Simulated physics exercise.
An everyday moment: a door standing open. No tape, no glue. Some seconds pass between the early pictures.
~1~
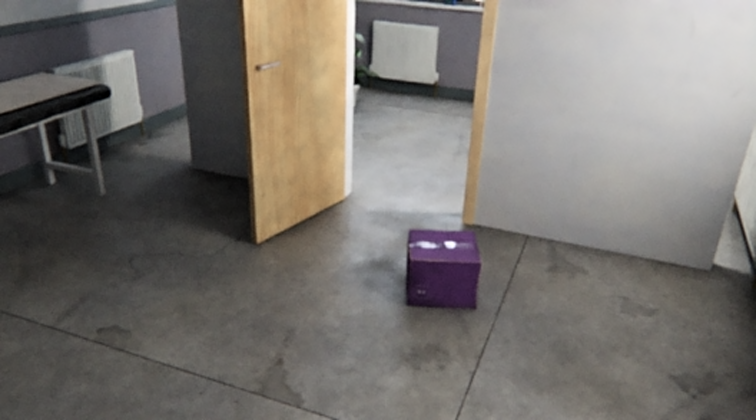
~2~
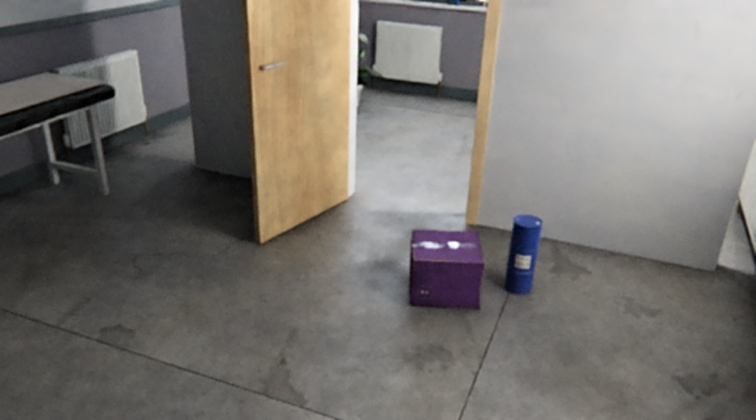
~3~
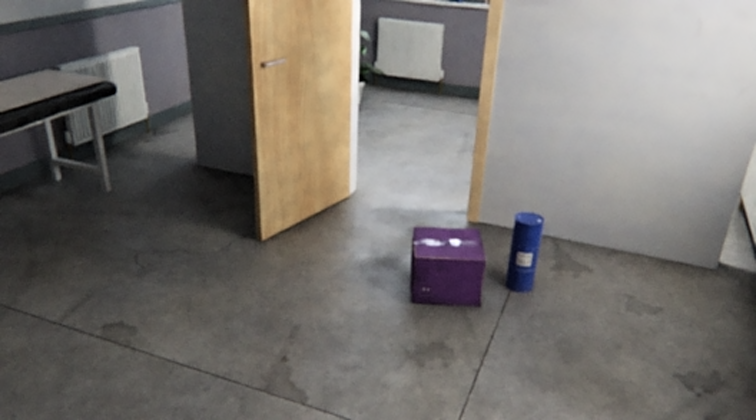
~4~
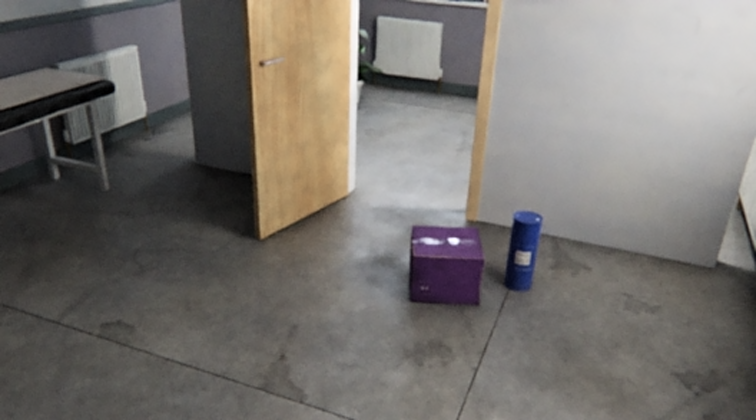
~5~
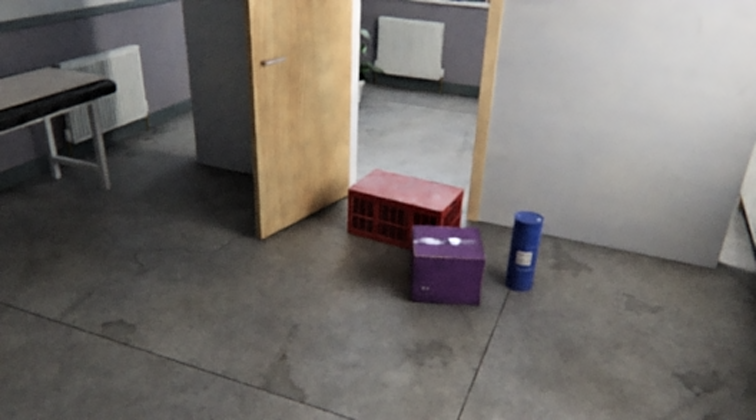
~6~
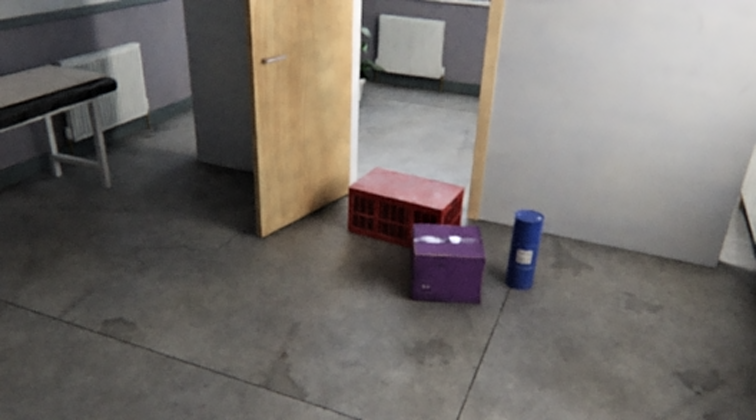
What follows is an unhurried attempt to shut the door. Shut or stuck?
In the end the door is blocked.
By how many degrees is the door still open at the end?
Some 65° open.
Then, 0.50 s past the last view, open by 95°.
Then, 0.80 s past the last view, open by 83°.
Then, 1.10 s past the last view, open by 71°.
Finally, open by 67°; all 3 still in place. Final places as the last picture's camera would see them, red chest near (407, 209).
